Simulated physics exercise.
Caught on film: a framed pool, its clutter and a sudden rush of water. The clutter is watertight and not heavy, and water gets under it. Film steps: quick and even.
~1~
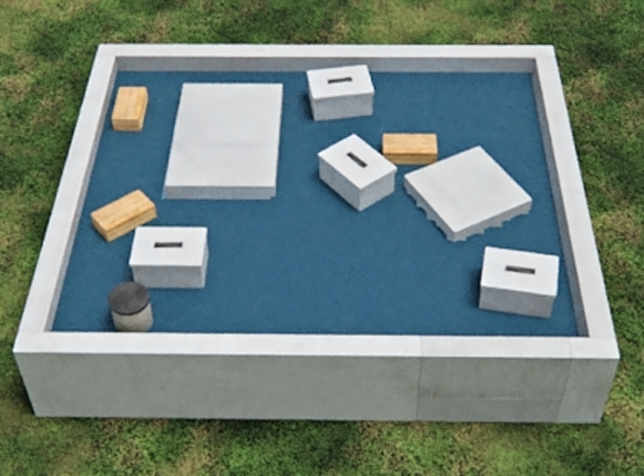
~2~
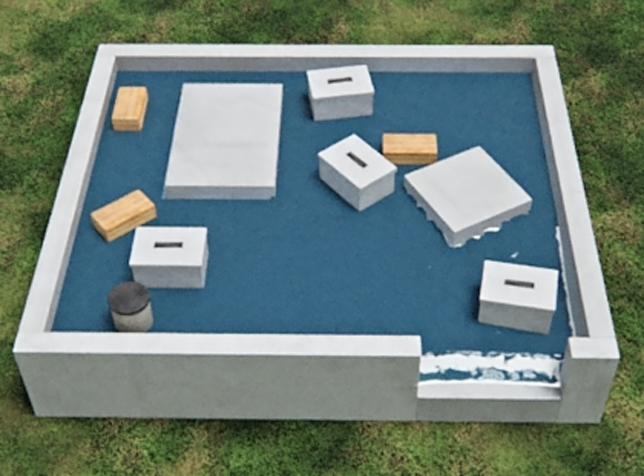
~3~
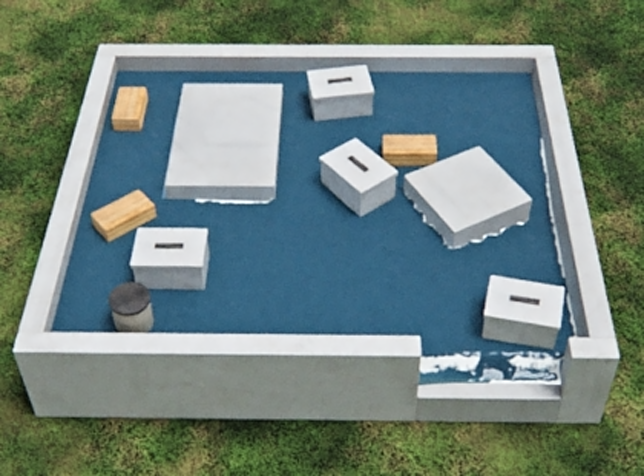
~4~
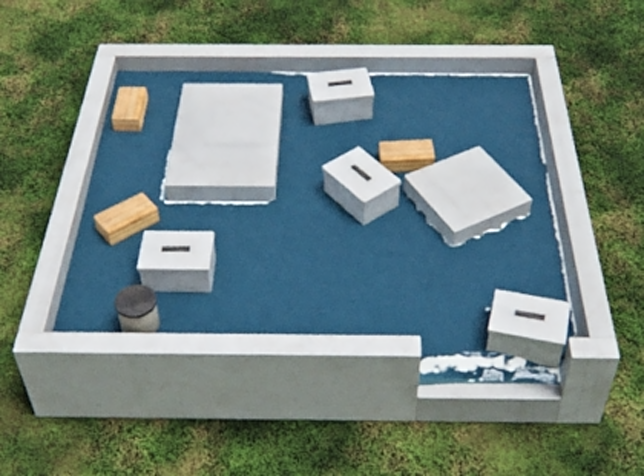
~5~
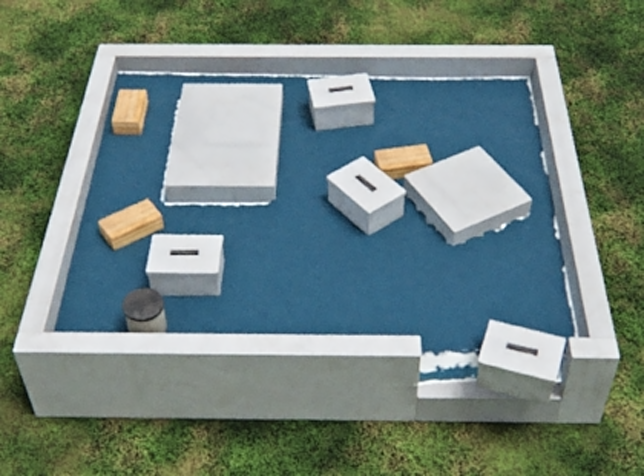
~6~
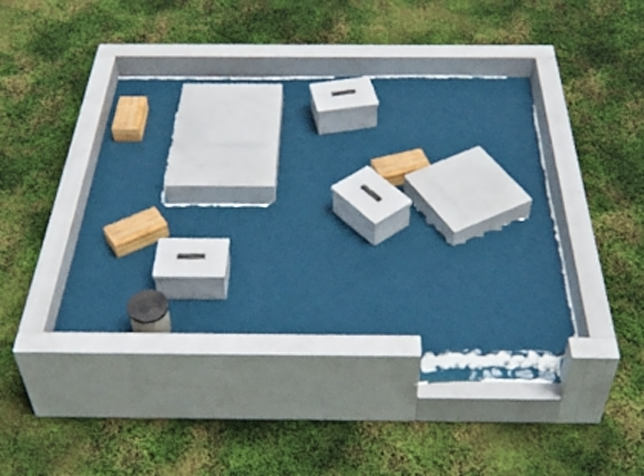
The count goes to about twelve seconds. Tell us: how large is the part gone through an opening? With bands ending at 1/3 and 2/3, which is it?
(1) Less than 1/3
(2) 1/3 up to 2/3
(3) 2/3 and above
(1) Less than 1/3.
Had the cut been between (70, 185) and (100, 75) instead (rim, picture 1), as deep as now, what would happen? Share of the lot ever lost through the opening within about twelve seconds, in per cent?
10 in a hundred or thereabouts.
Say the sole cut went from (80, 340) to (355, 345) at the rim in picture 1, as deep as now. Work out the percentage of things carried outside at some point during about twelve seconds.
My figure is 50 %.
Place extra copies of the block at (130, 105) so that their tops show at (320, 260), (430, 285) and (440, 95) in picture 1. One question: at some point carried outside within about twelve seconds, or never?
In that order: Through, through, no.
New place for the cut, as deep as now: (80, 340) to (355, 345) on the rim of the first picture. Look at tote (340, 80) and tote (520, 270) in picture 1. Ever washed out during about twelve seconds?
Going in order, the first is remaining and the second is remaining.
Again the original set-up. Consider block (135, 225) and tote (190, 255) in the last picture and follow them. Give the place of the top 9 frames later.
(171, 243) and (232, 271), approximately.
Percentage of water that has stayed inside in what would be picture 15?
Estimate: Roughly 78 %.
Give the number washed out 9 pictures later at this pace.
1.
A moment on, 1 of 8 are out; 7 afloat.
Next, 1 of 8 are out; 7 afloat.
Later, 1 of 8 are out; 7 afloat.
In the end, 2 of 8 are out; 6 afloat.
